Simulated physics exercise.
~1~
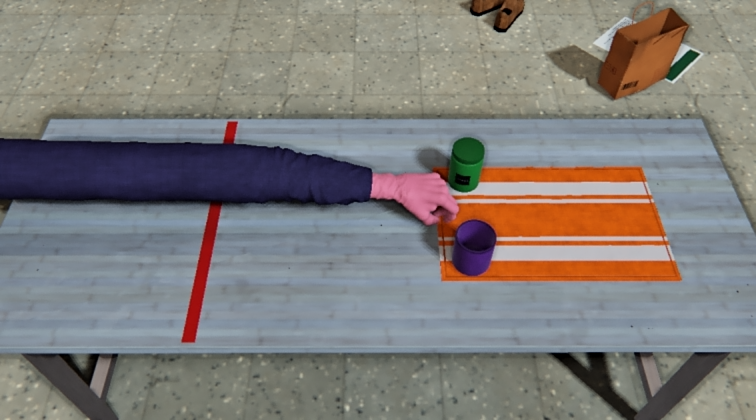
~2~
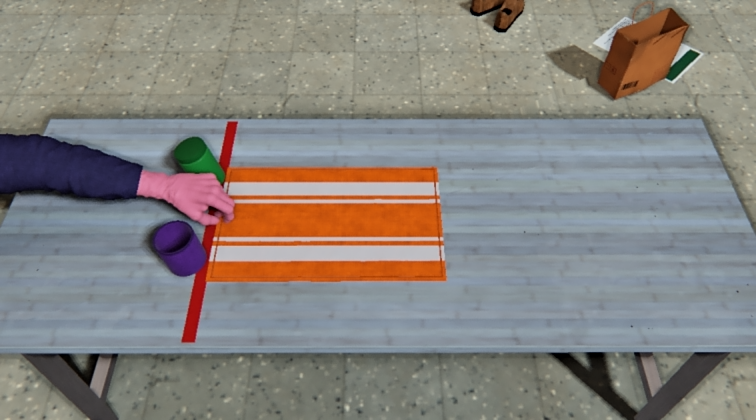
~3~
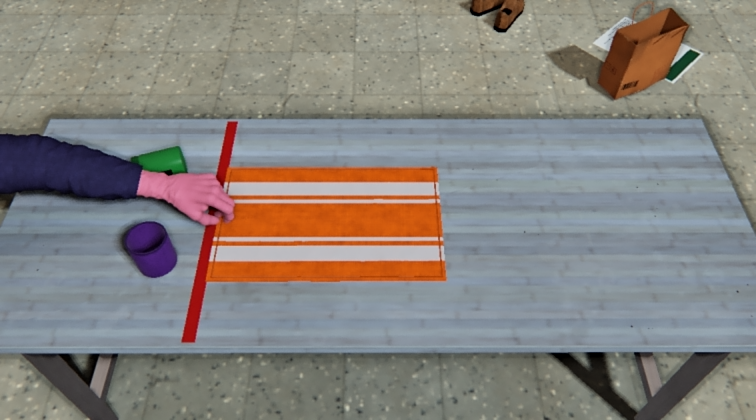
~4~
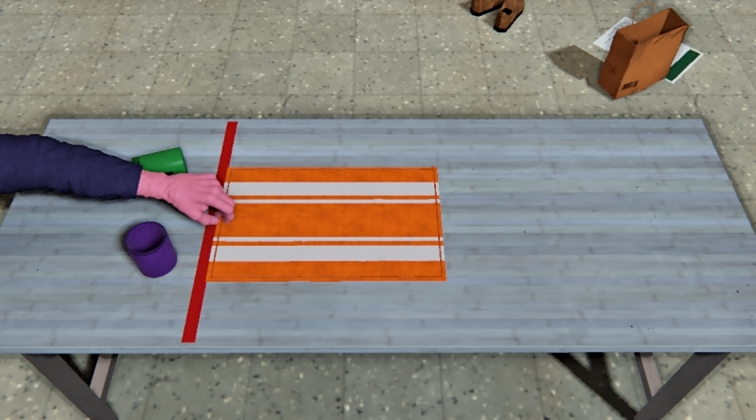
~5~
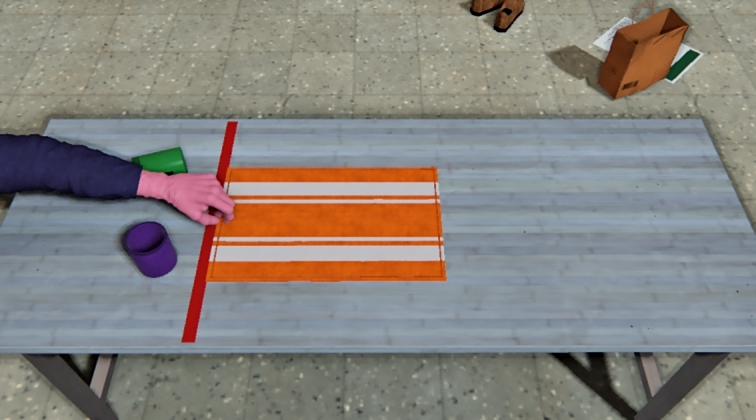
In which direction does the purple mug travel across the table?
The purple mug travels to the left, ending up past the red tape line.
